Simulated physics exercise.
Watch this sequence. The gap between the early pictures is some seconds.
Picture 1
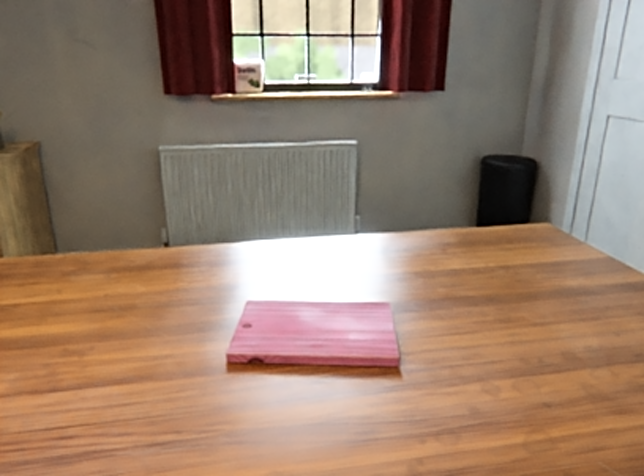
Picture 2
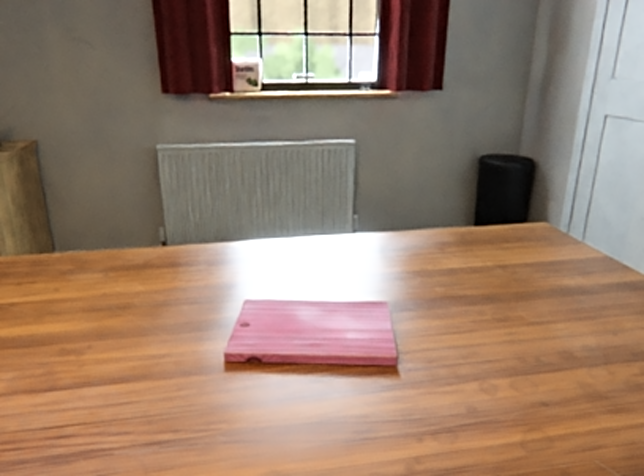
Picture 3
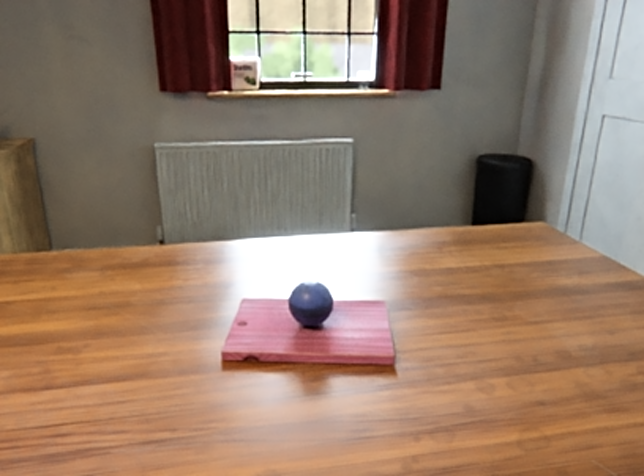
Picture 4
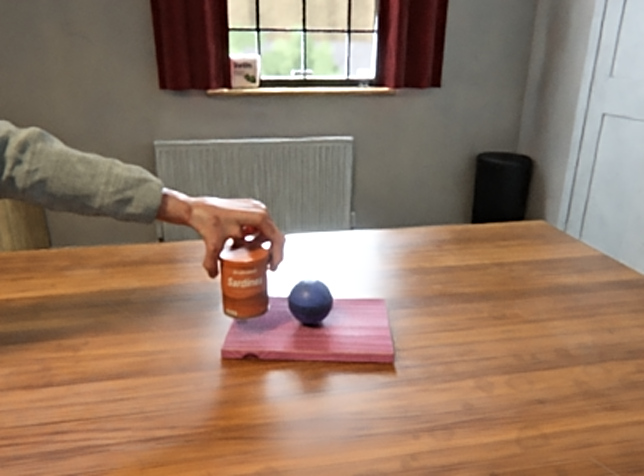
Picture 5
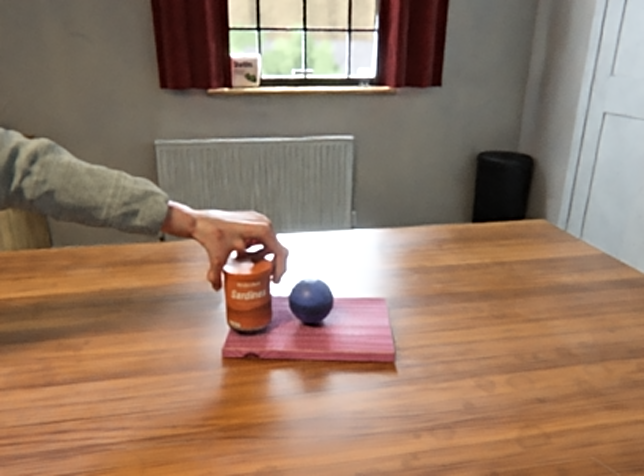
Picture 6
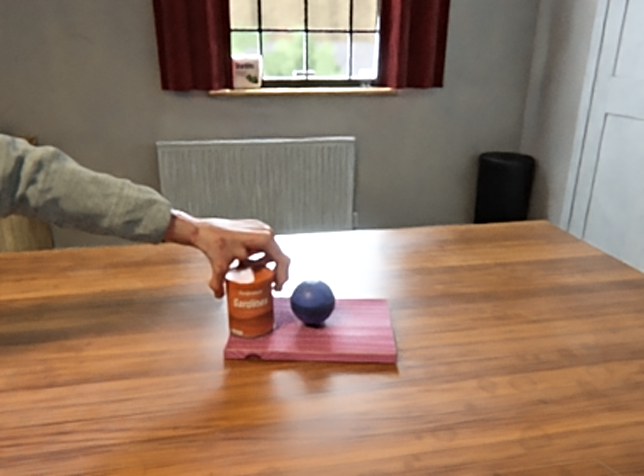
The video shows a pink board lying on a wooden table, where a dark blue ball then appears on top. A hand reaches in from the left holding an orange tin and lowers it onto the board beside the ball.
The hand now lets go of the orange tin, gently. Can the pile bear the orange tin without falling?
It is going to stay together.
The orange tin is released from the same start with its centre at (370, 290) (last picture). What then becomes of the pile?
The pile then stays upright.
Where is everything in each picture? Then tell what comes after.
The last thing is not in view yet; pink board (316, 330), in the first frame.
The last thing is not in view yet; pink board (313, 329), in the second frame.
The last thing is not in view yet; pink board (311, 328), in the third frame.
Still above its spot; orange tin (245, 280); pink board (310, 326), in the fourth frame.
Still above its spot; orange tin (248, 292); pink board (311, 325), in the fifth frame.
In place under the hand; orange tin (250, 300); pink board (313, 326), in the sixth frame.
Then, 1.00 s after the last picture, nothing has stirred.
Then, 2.00 s after the last picture, orange tin resting near (250, 301).
At rest, all 3 in place. Seen from the same camera at the end, orange tin near (250, 300). The pile stays up.
